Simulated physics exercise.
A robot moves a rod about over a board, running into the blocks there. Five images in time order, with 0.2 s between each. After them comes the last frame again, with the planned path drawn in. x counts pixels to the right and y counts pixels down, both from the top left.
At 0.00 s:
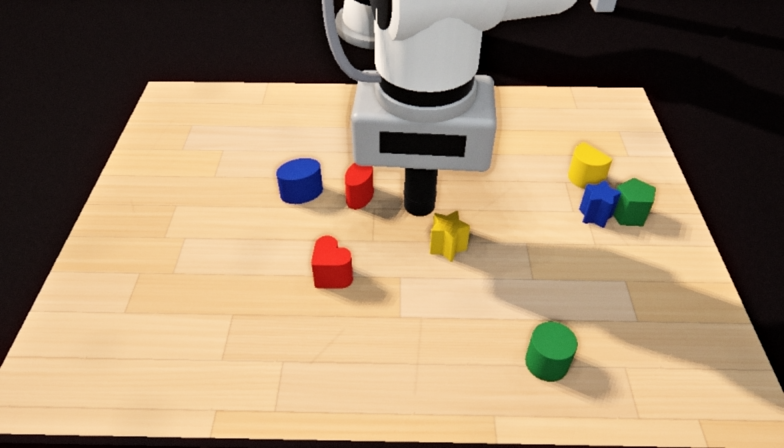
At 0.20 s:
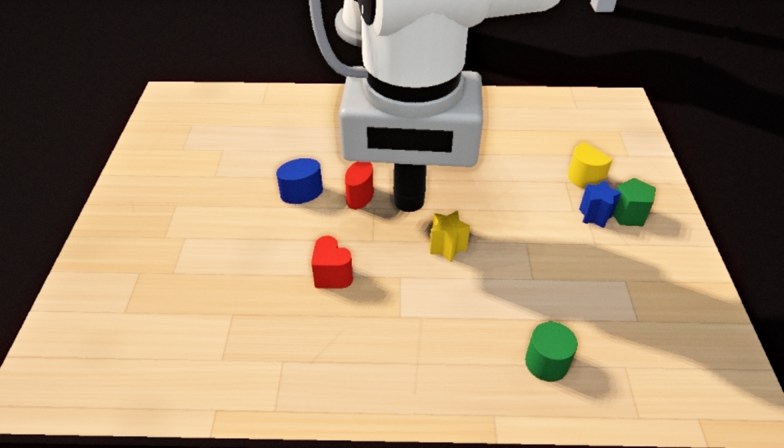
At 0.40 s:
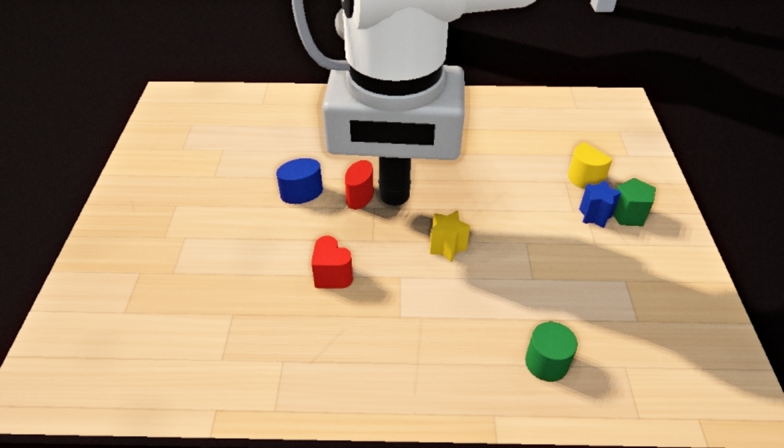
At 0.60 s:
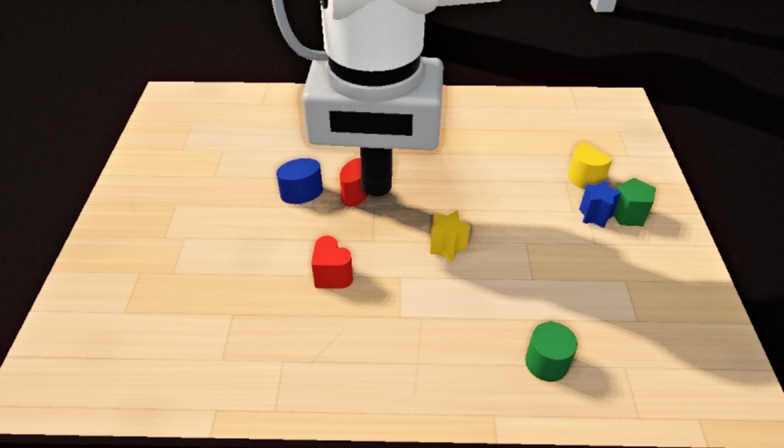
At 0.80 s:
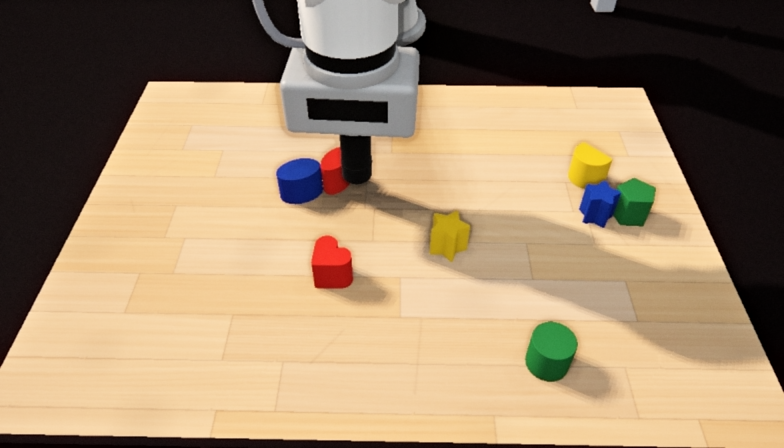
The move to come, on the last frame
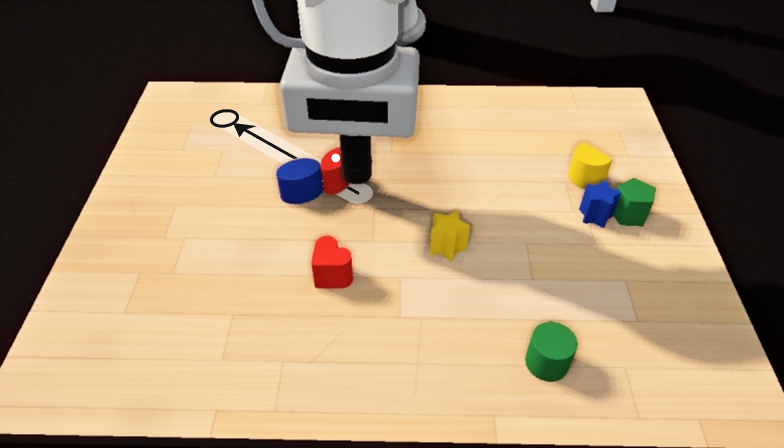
On a wooden board scattered with colourful blocks, a robot arm moved its black rod left and slightly back, then nudged the red rounded block left until it was right beside the blue one.
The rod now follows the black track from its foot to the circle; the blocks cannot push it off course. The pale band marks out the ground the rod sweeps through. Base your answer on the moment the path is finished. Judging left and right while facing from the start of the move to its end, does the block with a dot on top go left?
Short answer: No.
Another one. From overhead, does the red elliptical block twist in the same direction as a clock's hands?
I expect so.
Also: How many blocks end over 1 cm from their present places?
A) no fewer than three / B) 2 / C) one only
B (2)
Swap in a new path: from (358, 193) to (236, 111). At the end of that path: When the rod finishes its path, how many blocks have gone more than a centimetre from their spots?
The answer is two blocks.
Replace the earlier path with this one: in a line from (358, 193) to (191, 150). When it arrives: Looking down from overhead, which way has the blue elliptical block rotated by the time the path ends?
Looking down on the board, it turns counter-clockwise.
Drawn move, in a line from (358, 193) to (225, 118); the dot is on the red elliptical block.
On the path given first. One third of the way, rod at (307, 148); blue elliptical block at (284, 165), turned 50° anticlockwise; red elliptical block at (290, 130), turned 15° clockwise.
Two thirds of the way, rod at (262, 124); blue elliptical block at (284, 165), turned 50° anticlockwise; red elliptical block at (254, 103), turned 60° clockwise.
At the end, rod at (220, 101); blue elliptical block at (284, 165), turned 50° anticlockwise; red elliptical block at (241, 85), turned 110° clockwise.
